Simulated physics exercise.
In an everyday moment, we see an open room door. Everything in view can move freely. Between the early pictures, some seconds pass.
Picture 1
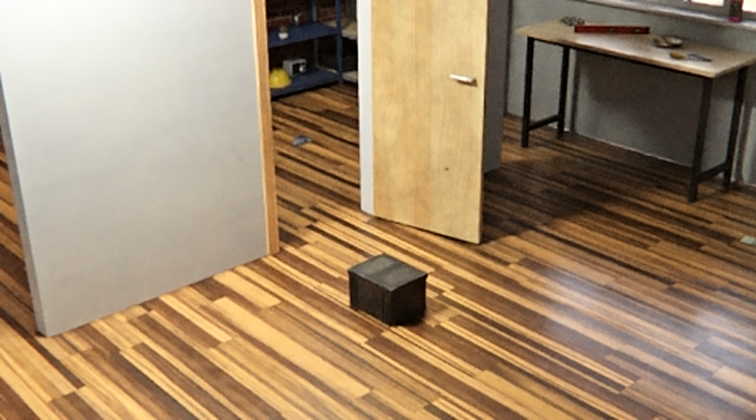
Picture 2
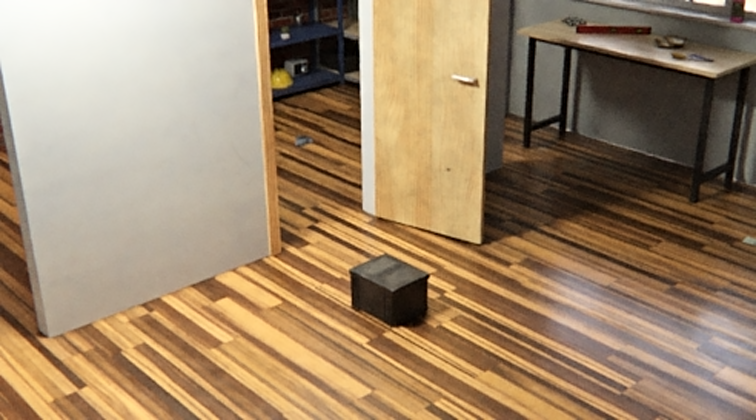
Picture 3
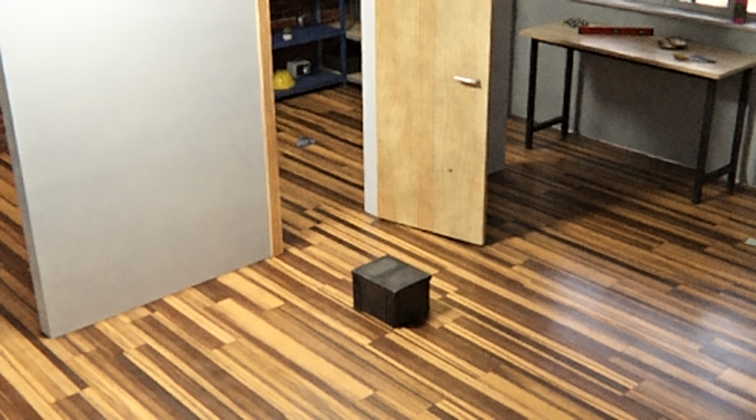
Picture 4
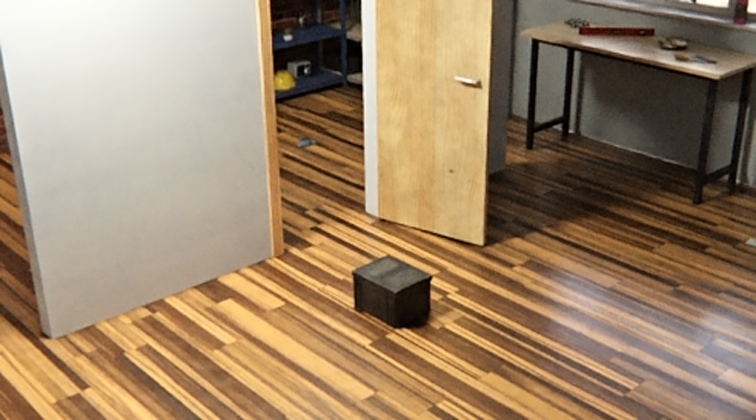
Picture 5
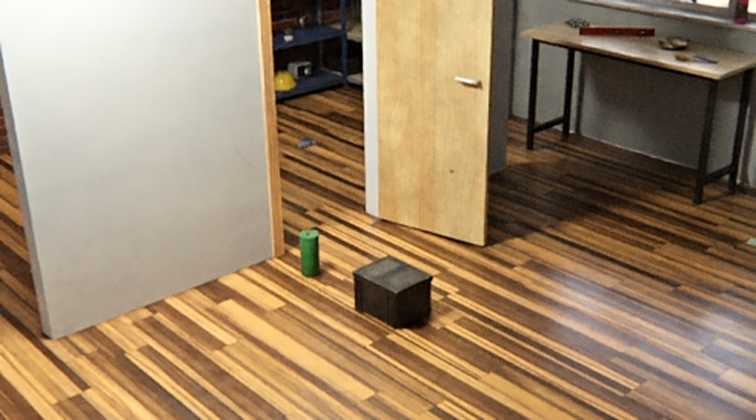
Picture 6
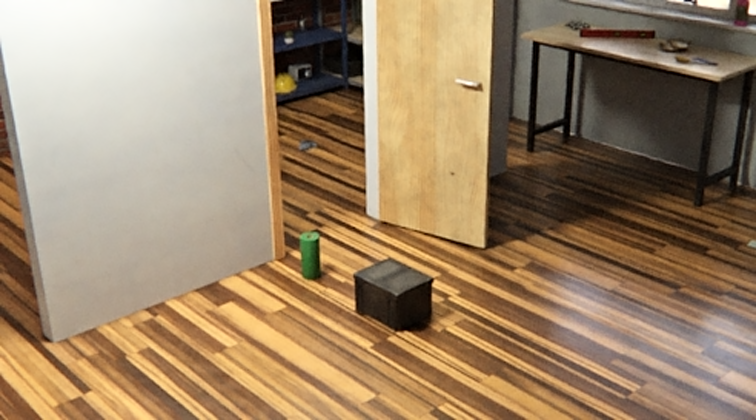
To begin with, a black tote sits on a striped wood floor before a wide-open door, with a workbench to the right, and nothing there moves apart from a slight shift of the view. Then a green roll appears upright to the left of the tote, and both stay still beside the motionless door.
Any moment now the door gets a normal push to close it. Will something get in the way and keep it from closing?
No, it closes fully.
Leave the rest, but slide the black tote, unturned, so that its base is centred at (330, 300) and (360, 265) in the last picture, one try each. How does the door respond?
First it finishes its swing, then it cannot finish its swing.
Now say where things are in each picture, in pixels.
The first picture shows door wide open and still; black tote (388, 290).
The second picture shows door wide open and still; black tote (389, 290).
The third picture shows door wide open and still; black tote (391, 291).
The fourth picture shows door wide open and still; black tote (392, 291).
The fifth picture shows door wide open and still; black tote (393, 292).
The sixth picture shows door wide open and still; green roll (311, 256); black tote (393, 294).
Then, 0.80 s after the last picture, door 86° open.
Then, 1.40 s after the last picture, door 60° open.
Then, 1.90 s after the last picture, door 36° open.
Then, 2.40 s after the last picture, door 12° open.
At rest, door 0° open; both in place. Seen from the same camera at the end, green roll near (311, 256).
